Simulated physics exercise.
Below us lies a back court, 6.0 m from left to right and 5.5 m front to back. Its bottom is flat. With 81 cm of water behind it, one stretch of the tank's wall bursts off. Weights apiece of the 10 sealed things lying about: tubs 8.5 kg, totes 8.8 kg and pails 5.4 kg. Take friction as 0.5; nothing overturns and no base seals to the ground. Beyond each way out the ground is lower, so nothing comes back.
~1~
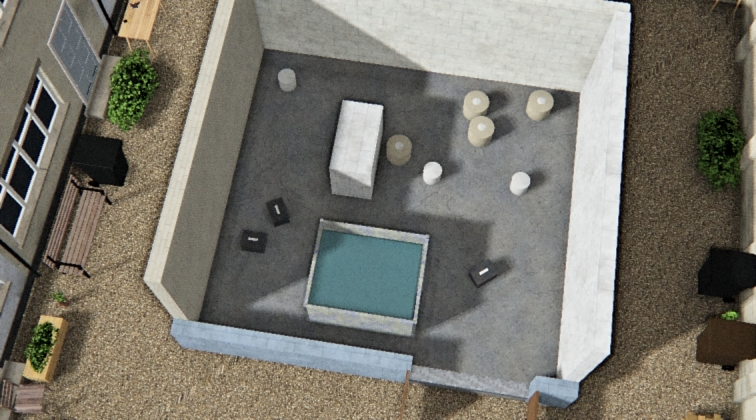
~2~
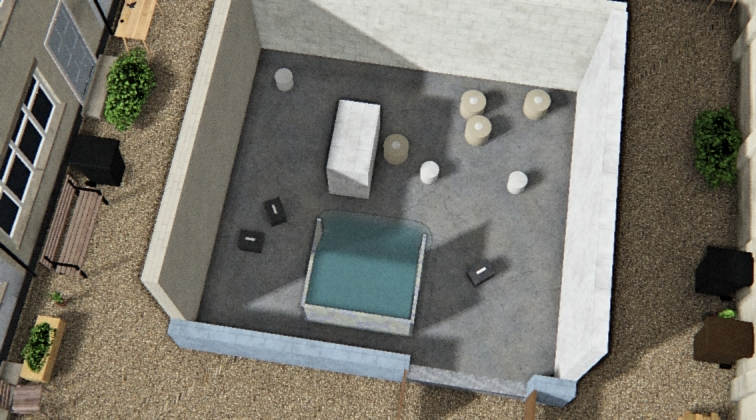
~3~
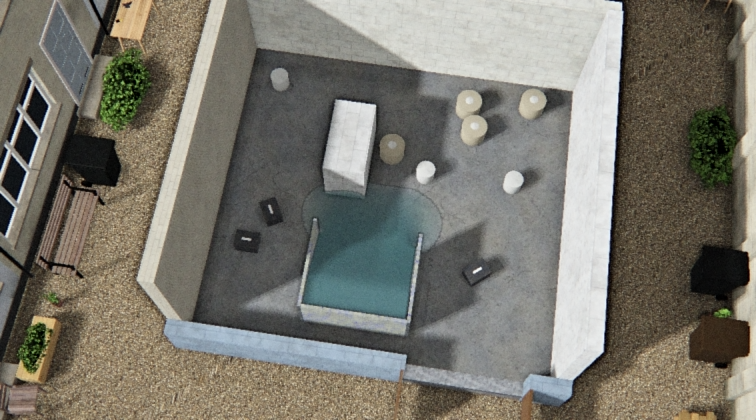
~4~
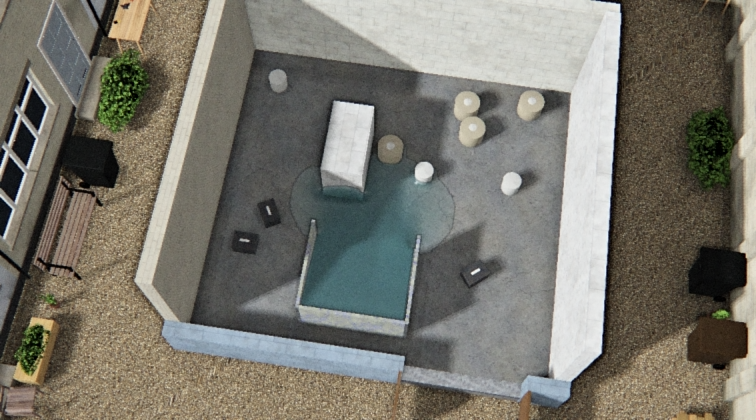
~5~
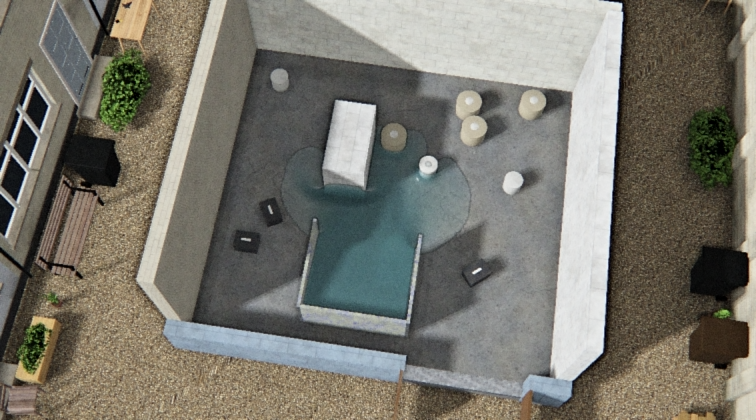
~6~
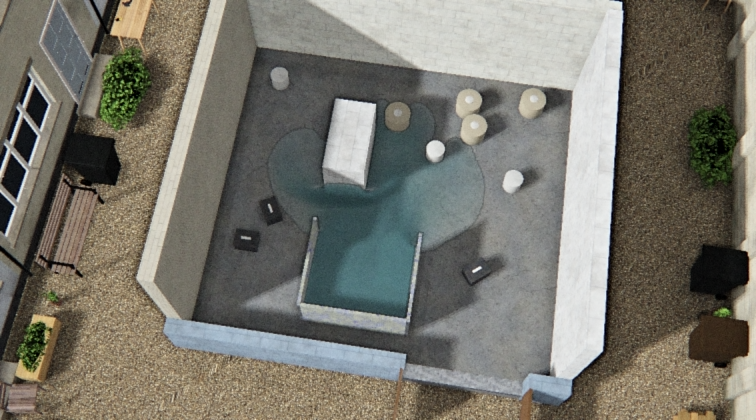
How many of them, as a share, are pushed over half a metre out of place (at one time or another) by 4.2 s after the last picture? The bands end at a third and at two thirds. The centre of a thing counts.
Share: Two thirds or more.
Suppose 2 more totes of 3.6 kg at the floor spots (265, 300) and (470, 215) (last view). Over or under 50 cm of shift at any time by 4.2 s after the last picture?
In that order: Less, past it.
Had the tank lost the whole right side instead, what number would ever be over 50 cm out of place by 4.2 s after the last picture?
Then 5.
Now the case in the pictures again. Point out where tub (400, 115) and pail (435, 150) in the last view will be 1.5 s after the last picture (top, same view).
Near (383, 72) and (475, 71).
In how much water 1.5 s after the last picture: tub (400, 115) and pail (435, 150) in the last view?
About 15 and 28 cm.
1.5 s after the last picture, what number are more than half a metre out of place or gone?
I count 6.
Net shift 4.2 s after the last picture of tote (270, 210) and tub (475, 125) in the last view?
In turn: 200 cm, 100 cm.
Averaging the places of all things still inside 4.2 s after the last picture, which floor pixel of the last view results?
Near (407, 196).
Then, 0.4 s after the last picture 2 of 10 are over 50 cm from their spots; 0 afloat.
Then, 1.5 s after the last picture 6 of 10 are over 50 cm from their spots; 6 afloat.
Then, 2.8 s after the last picture 8 of 10 are over 50 cm from their spots; 5 afloat.
Then, 4.2 s after the last picture 9 of 10 are over 50 cm from their spots, and 9 have been at some point; 6 afloat.
